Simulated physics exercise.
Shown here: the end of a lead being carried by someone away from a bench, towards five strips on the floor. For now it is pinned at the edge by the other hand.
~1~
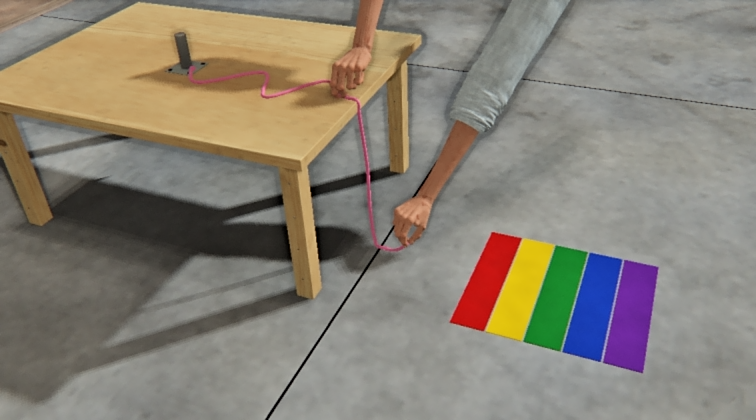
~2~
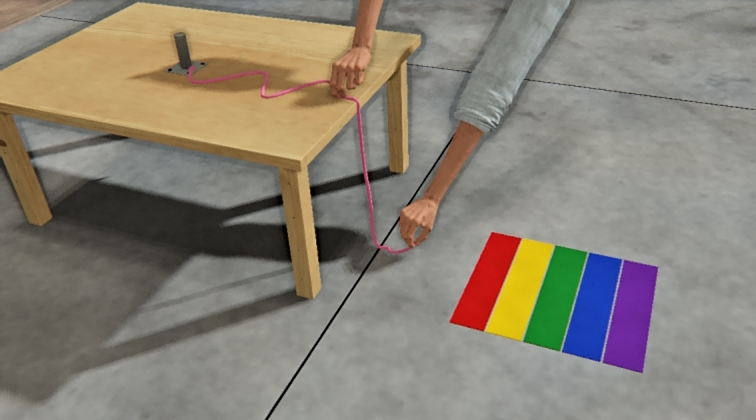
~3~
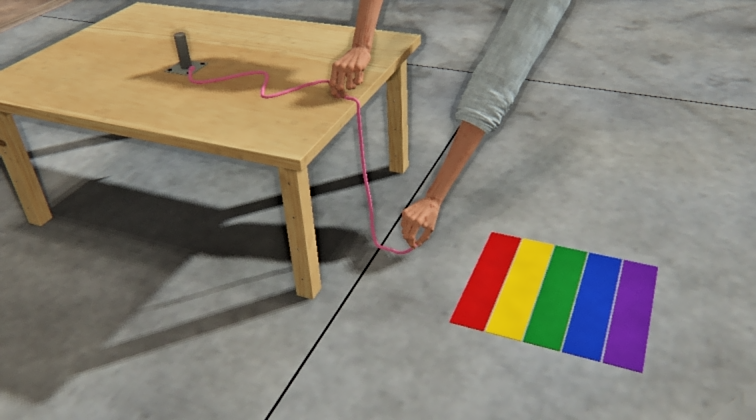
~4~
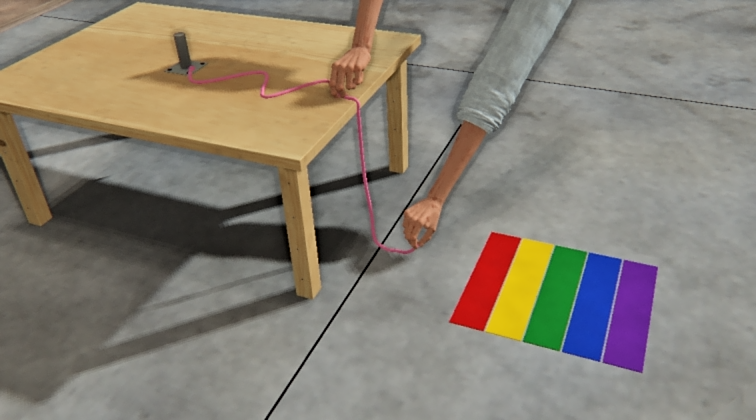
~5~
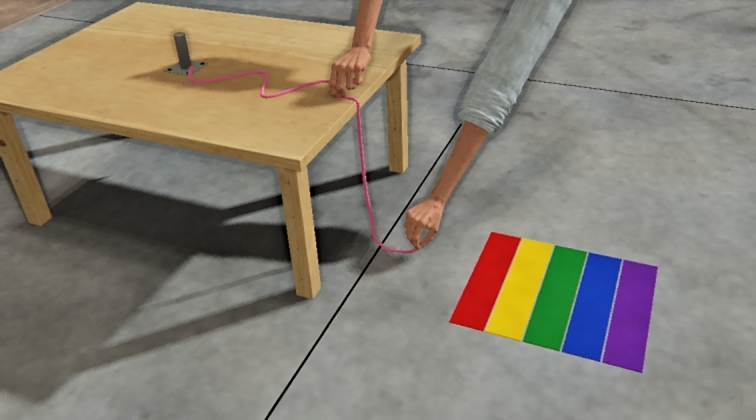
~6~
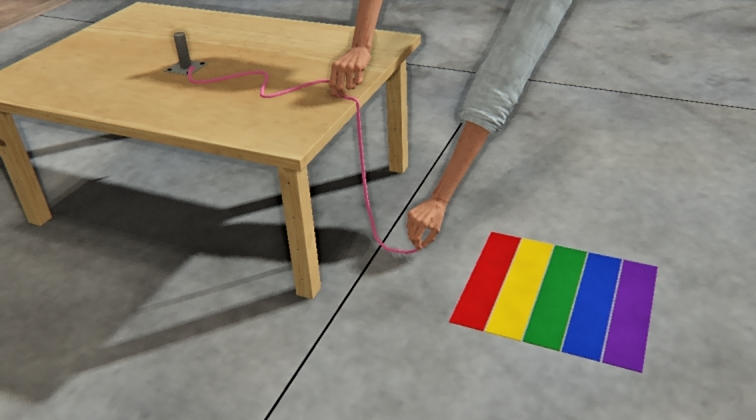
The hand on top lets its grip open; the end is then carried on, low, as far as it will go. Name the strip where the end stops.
Purple.
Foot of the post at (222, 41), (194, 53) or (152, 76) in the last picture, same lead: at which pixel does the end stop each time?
Around (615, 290), (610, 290) and (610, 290).
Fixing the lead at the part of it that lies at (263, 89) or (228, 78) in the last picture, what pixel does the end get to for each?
The places are (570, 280) and (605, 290).
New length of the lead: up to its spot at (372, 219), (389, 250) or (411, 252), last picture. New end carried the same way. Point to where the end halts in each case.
In order, it ends up near (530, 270), (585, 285) and (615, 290).
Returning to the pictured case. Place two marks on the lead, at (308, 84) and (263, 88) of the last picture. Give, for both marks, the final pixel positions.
One finishes at (376, 113) and the other at (313, 90).
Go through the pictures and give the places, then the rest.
End (408, 243); red (475, 308); yellow (511, 317); green (548, 327); blue (586, 336); purple (627, 346), in the first frame.
End (414, 245); lead through (194, 82) (267, 76) (293, 90) (342, 97) (364, 159) (372, 227), in the second frame.
End (416, 245), in the third frame.
End (418, 245); lead through (193, 82) (267, 76) (292, 90) (342, 96) (363, 159) (373, 227), in the fourth frame.
End (420, 246), in the fifth frame.
End (421, 246); lead through (193, 82) (266, 76) (292, 90) (341, 96) (362, 159) (374, 227), in the sixth frame.
Soon after, end near (567, 279); over green.
Then, end near (609, 289); over blue.
At full stretch, end near (636, 295); over purple. It gets as far as the purple strip.
